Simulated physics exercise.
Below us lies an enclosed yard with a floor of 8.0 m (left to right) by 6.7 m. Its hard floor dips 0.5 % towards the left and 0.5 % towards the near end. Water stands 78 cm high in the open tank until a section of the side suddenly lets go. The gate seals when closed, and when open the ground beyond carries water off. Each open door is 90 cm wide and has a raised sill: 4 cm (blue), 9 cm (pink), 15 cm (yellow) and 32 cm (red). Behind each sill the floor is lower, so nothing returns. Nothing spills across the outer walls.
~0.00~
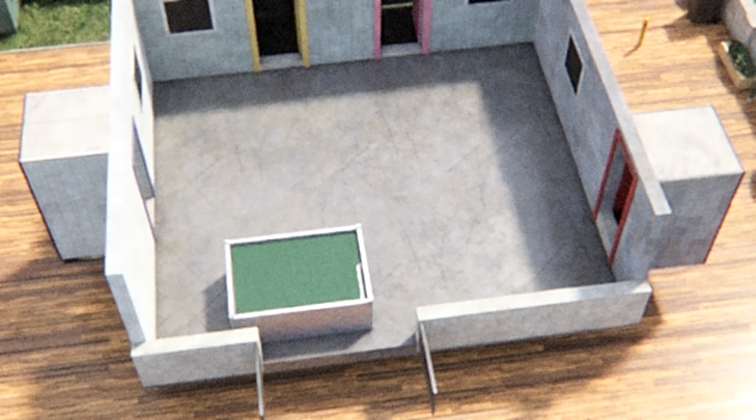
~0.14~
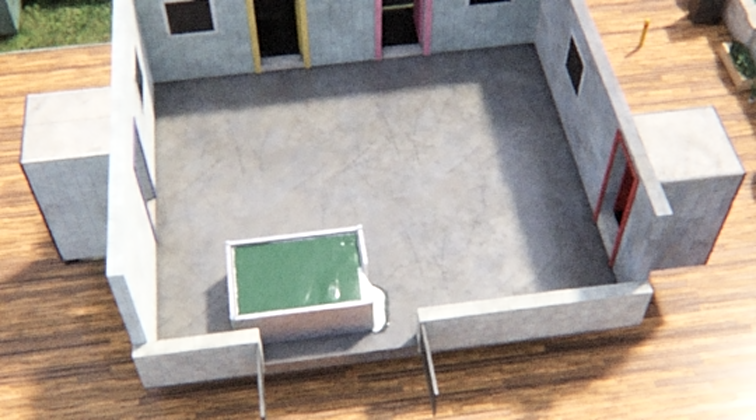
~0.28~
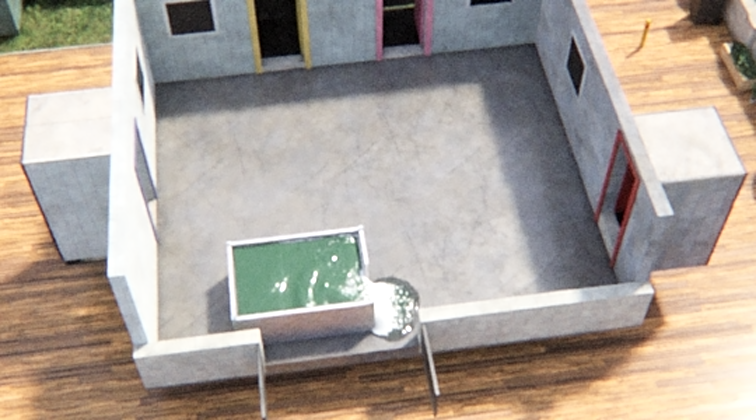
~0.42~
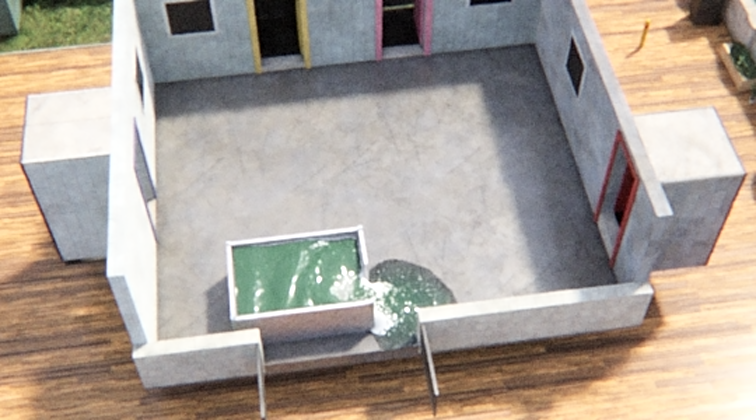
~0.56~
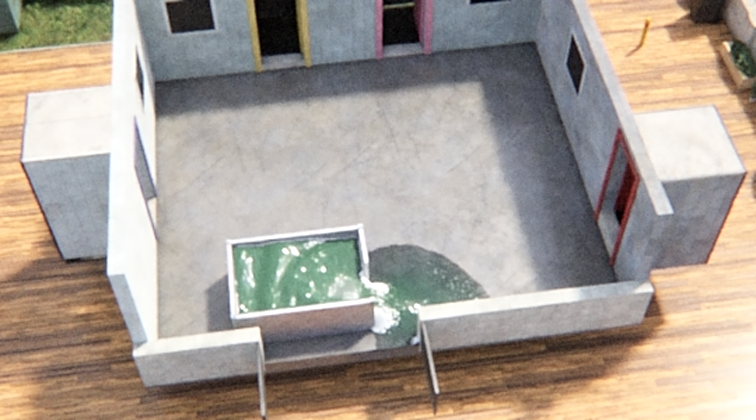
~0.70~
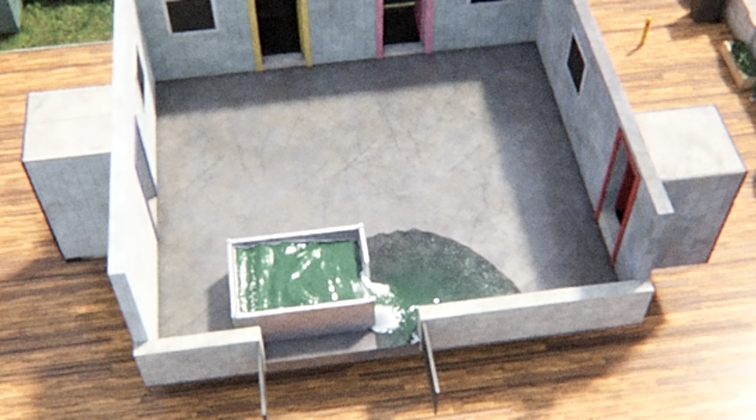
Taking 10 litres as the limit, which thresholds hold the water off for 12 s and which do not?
Door by door: At the blue door it stays under the limit; at the pink door it stays under the limit; at the yellow door it does not reach the limit; at the red door it stays under the limit.
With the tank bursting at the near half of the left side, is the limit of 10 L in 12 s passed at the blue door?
Against that limit: Blue above.
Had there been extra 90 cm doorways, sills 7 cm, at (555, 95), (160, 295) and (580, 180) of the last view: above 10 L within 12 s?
In turn: Under, below, over.
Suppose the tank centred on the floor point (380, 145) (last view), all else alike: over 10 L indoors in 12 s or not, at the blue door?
Then: Blue above.
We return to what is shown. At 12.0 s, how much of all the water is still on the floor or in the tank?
About 86 per cent.
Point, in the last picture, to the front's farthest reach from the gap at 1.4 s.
Around (623, 304).
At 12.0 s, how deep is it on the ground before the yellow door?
About 3.0 cm.
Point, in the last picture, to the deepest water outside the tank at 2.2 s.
At about (617, 287).
After 1.4 s water covers 20 % of the floor and is deepest (36 cm) near (380, 308); blue door not reached, pink door not reached, yellow door not reached, red door not reached.
After 2.2 s water covers 25 % of the floor and is deepest (35 cm) near (617, 287); blue door not reached, pink door not reached, yellow door not reached, red door 29 cm at the sill, 0 L in.
After 3.5 s water covers 30 % of the floor and is deepest (24 cm) near (582, 309); blue door not reached, pink door not reached, yellow door not reached, red door 21 cm at the sill, 0 L in.
After 7.0 s water covers 60 % of the floor and is deepest (14 cm) near (552, 313); blue door not reached, pink door 8 cm at the sill, 0 L in, yellow door 3 cm at the sill, 0 L in, red door 10 cm at the sill, 0 L in.
After 12.0 s water covers 90 % of the floor and is deepest (9 cm) near (156, 125); blue door 5 cm at the sill, 0 L in, pink door 4 cm at the sill, 0 L in, yellow door 3 cm at the sill, 0 L in, red door 5 cm at the sill, 0 L in.
